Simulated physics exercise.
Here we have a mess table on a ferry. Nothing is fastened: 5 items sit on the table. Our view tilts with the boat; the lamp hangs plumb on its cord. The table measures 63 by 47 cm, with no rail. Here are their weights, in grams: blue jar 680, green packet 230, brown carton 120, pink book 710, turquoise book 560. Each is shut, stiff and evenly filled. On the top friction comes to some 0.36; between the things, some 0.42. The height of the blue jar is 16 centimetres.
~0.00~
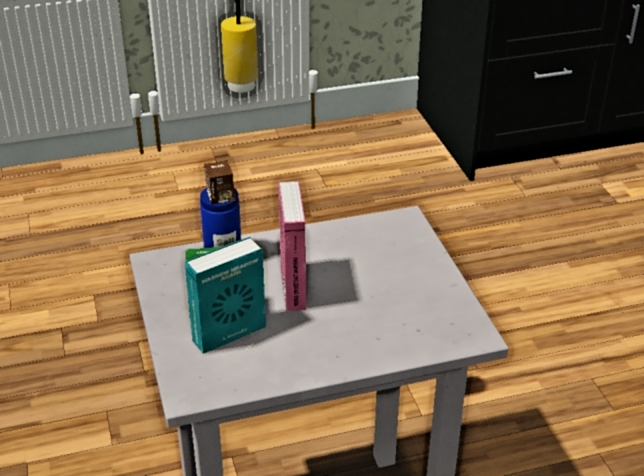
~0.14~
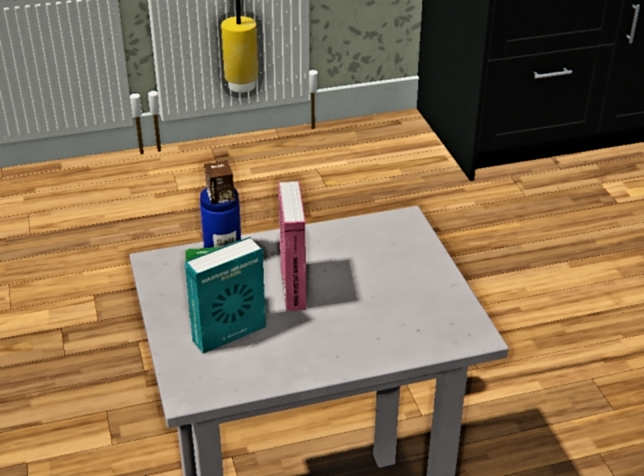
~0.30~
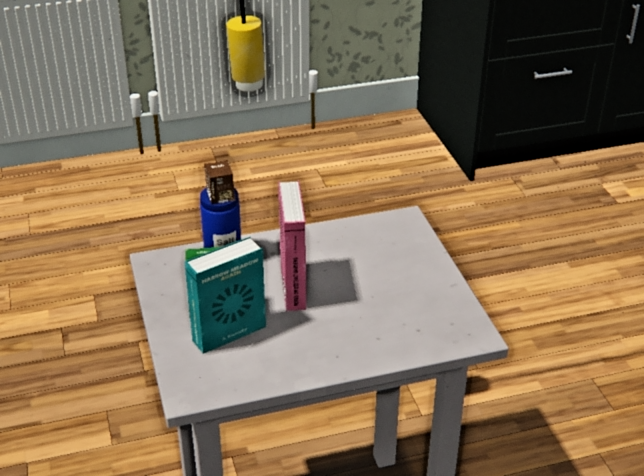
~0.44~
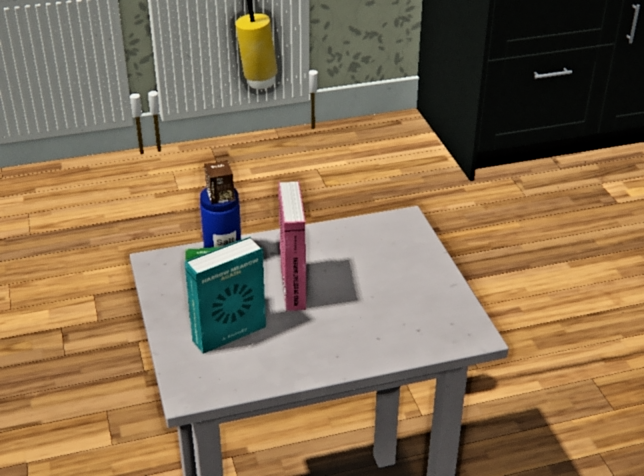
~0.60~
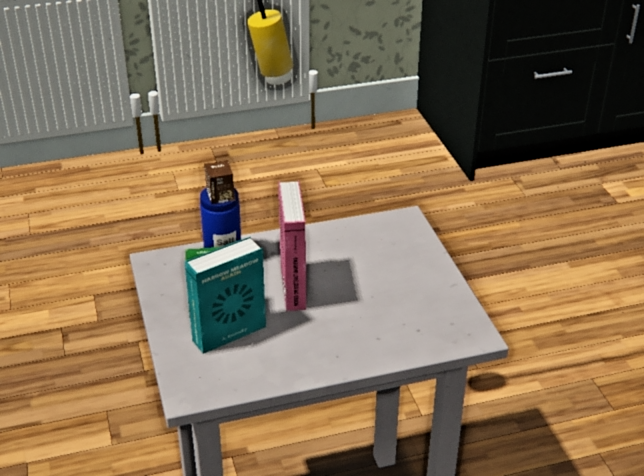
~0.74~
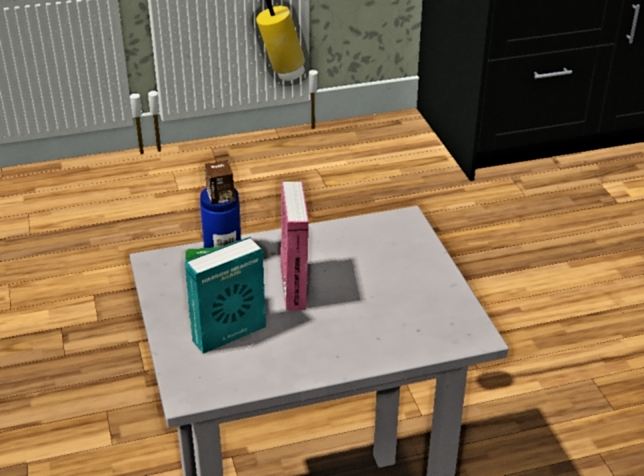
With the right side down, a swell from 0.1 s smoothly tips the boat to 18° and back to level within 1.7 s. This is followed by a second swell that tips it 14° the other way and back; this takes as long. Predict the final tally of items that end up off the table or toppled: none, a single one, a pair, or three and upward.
The tally is a single one.
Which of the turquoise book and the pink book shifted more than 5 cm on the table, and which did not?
First the turquoise book: It stays in position; then the pink book: It departs its position.
Around 1.04 s, floor tilted 18°, right side down; pink book tipped 58° against what carries it.
Around 1.24 s, floor tilted 13°, right side down; pink book on its side.
Finally (4.0 s), on their side or leaning hard on the table, pink book; the other 4 still in place (within 5 cm). In the last view, blue jar near (221, 226), green packet near (211, 284).
